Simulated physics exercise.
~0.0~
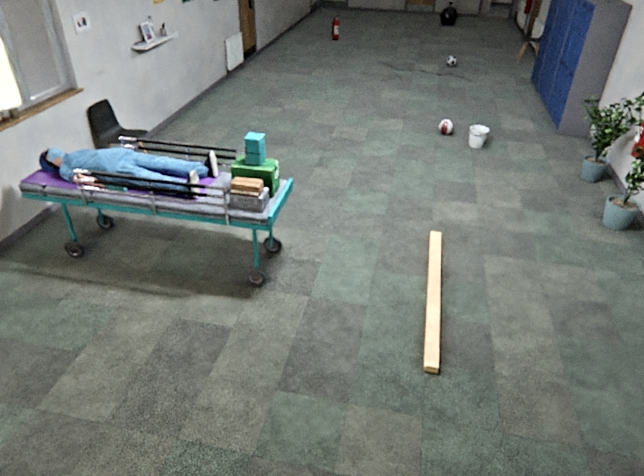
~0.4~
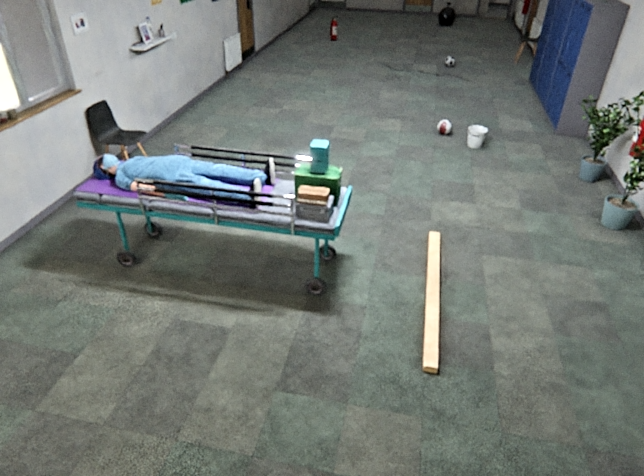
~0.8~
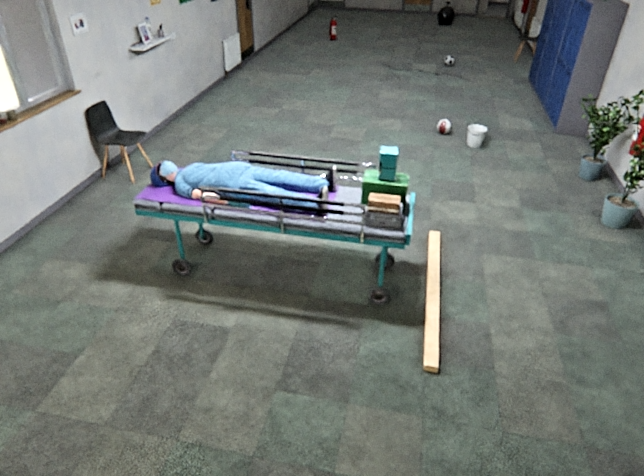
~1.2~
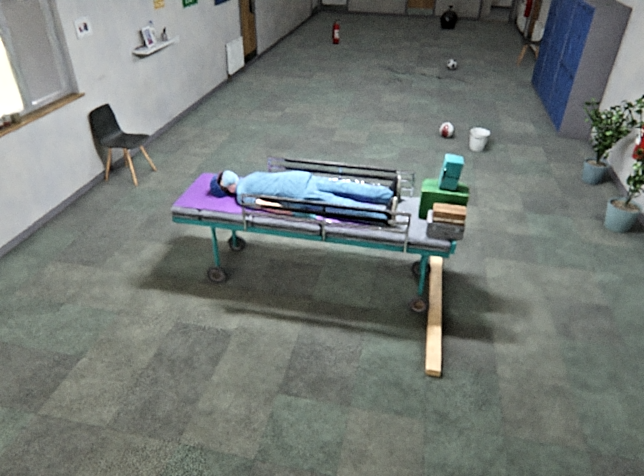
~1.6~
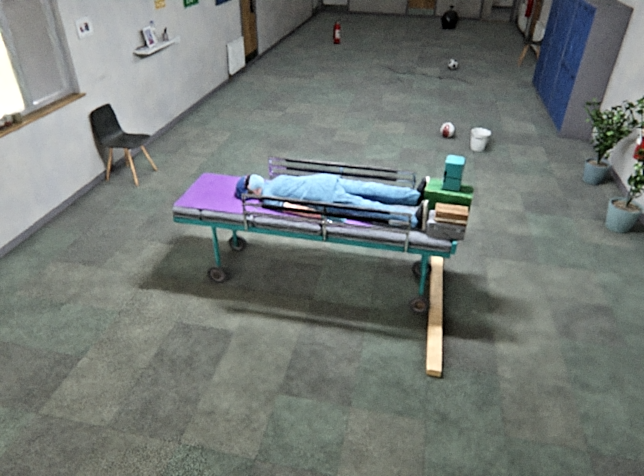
The footage shows a wheeled ward trolley carrying a person in blue and a few boxes and cases rolling right across a tiled floor until it stops at a wooden sill; the person slides slightly toward the foot end, while the stacked items all stay on.
